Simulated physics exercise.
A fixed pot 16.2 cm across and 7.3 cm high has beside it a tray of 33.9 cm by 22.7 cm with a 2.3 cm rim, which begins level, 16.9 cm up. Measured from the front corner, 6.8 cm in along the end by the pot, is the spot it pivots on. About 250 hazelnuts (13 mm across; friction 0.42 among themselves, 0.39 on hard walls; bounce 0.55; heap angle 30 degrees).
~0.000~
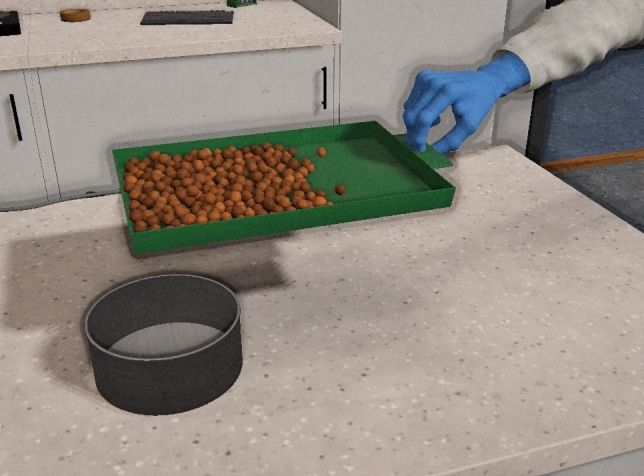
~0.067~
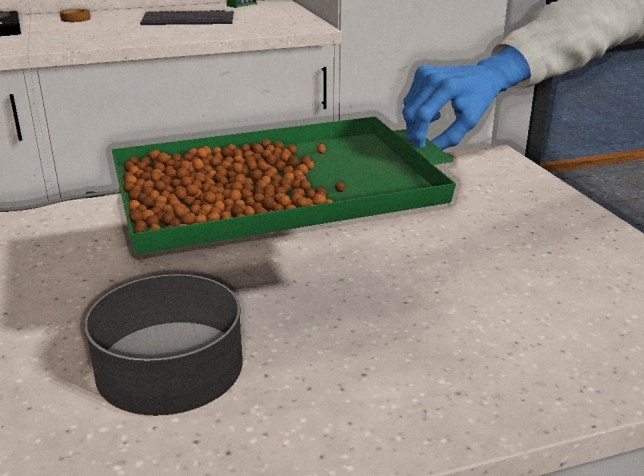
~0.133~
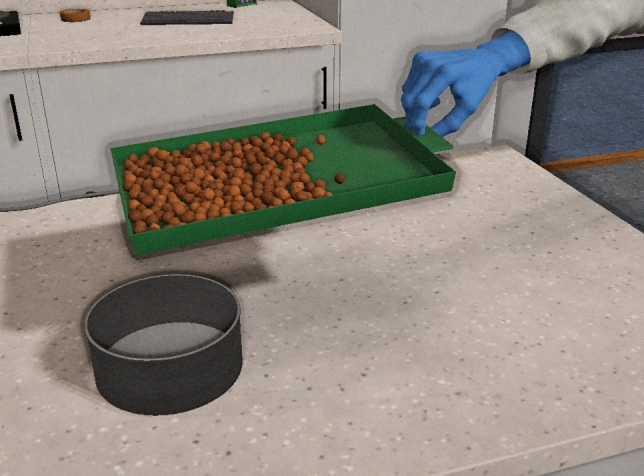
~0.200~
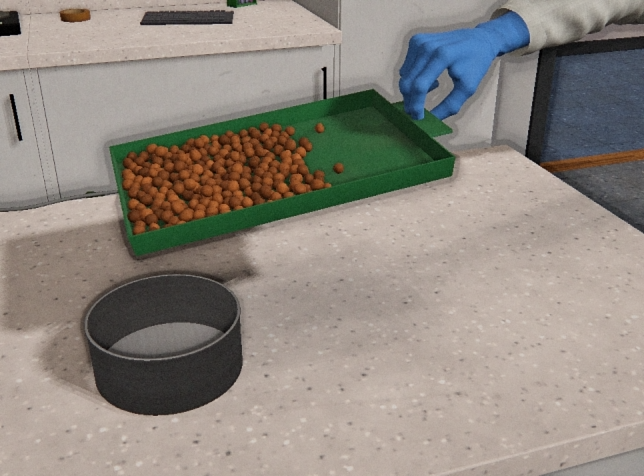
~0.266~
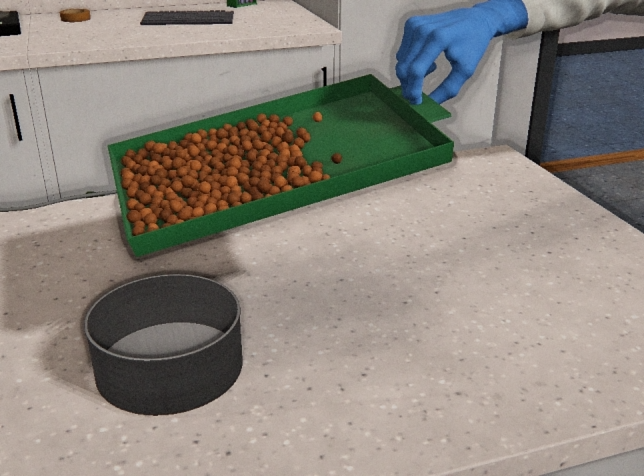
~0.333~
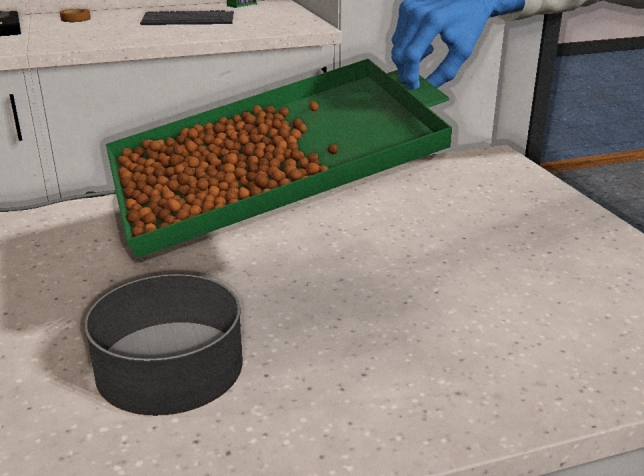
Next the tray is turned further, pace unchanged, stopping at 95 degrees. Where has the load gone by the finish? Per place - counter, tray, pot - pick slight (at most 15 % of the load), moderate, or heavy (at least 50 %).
Counter - heavy; tray - slight; pot - moderate.
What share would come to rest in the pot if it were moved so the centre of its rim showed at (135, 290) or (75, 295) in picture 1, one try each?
Close to 25 in a hundred, then close to 60 in a hundred.
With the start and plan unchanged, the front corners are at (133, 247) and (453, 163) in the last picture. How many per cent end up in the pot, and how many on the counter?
Per cent by place - pot 75, counter 25.
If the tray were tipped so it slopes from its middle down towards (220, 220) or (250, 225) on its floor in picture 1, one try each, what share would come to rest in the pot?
Around 65 % for the first direction, around 70 % for the second.
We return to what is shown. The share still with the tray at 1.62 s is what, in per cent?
Roughly 90 per cent.
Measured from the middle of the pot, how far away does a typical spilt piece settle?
I'd say around 20 centimetres.
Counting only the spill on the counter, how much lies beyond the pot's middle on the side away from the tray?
100 %.
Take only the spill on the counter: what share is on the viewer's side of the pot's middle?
Share: Roughly 50 %.
Then, at 1.11 s, tilt 52 degrees; the tray holds 100 %, the pot 0 %.
After 1.62 s, tilt 77 degrees; the tray holds 90 %, the pot 0 %.
After 2.20 s, tilt 95 degrees; the tray holds 5 %, the pot 15 %.
By 3.4 s all is still; counter 75 %, tray 0 %, pot 25 %.
